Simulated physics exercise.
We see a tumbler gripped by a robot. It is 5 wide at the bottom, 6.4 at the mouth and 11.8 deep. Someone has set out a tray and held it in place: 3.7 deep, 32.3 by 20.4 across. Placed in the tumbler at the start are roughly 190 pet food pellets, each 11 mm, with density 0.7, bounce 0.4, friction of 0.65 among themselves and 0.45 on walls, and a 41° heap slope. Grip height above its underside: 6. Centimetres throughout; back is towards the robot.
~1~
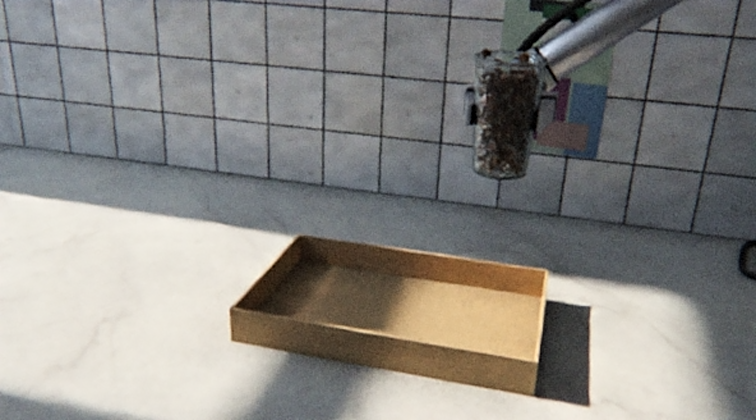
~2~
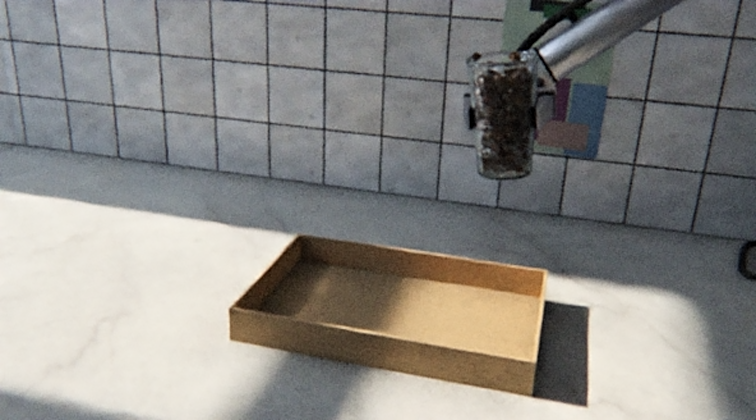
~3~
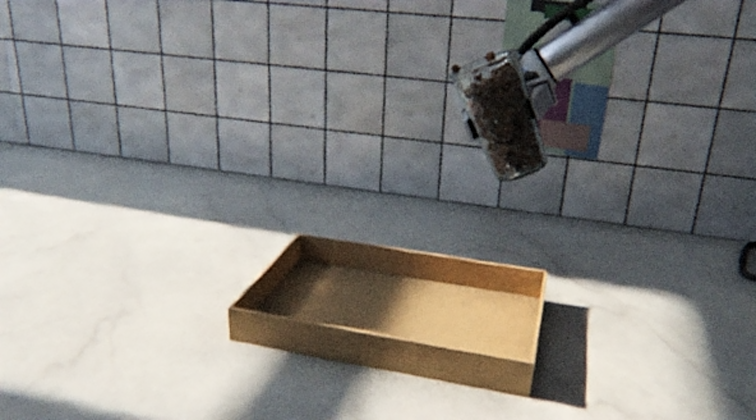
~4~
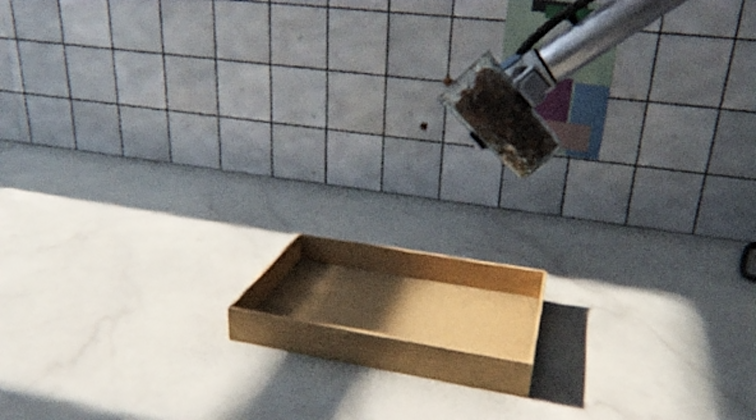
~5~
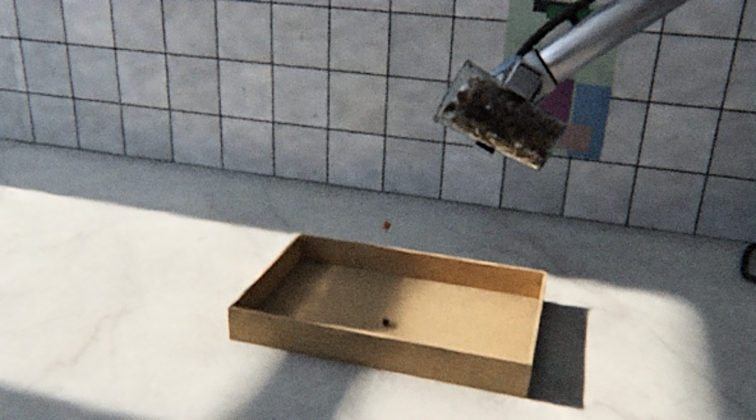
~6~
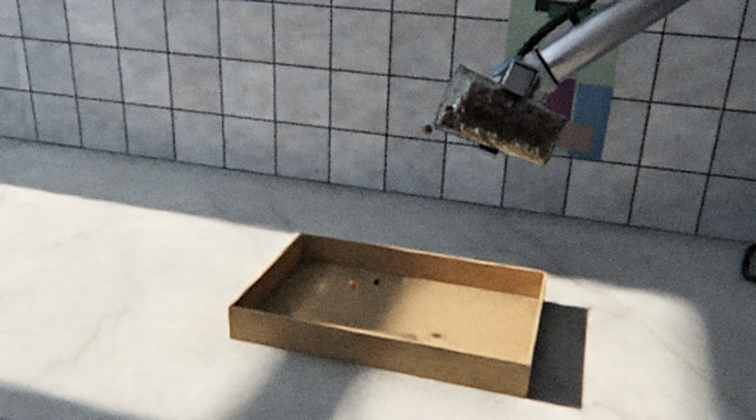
On a pale counter against a tiled wall, a robot arm tips a clear tumbler packed with brown pellets steeply to the left above a shallow tan tray, and a few pellets drop out, some landing in the tray.
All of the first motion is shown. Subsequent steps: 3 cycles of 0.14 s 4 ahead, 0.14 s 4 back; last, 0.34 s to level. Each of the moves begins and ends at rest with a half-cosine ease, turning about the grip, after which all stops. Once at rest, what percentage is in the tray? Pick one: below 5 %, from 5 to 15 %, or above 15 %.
Above 15 %.
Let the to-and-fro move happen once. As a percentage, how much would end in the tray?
It would come to around 15 %.
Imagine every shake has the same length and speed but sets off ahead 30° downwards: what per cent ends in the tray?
It comes to near 10 percent.
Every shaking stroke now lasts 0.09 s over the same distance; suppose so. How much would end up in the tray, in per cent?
That would give around 50 per cent.
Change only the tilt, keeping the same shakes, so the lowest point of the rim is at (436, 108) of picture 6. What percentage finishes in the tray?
10 percent or so.
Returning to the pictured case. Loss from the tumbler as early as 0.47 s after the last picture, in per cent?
Roughly 15 percent is out.
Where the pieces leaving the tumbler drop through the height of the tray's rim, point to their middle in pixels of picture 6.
Estimated centre around (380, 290) in pixels.
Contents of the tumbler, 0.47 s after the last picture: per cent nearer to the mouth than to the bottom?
Roughly 50 %.
Then, 0.47 s after the last picture, tilted 73° forward, highest piece 28 above the table; 160 in the tumbler, 26 in the tray, 3 in flight or on a rim.
Then, 0.94 s after the last picture, tilted 57° forward, highest piece 27 above the table; 145 in the tumbler, 41 in the tray, 3 in flight or on a rim.
Then, 1.38 s after the last picture, level, highest piece 30 above the table; 144 in the tumbler, 45 in the tray.
Then, 2.43 s after the last picture, level, highest piece 30 above the table; 144 in the tumbler, 45 in the tray.
Final count, 144 in the tumbler, 45 in the tray. That is 24 % in the tray.
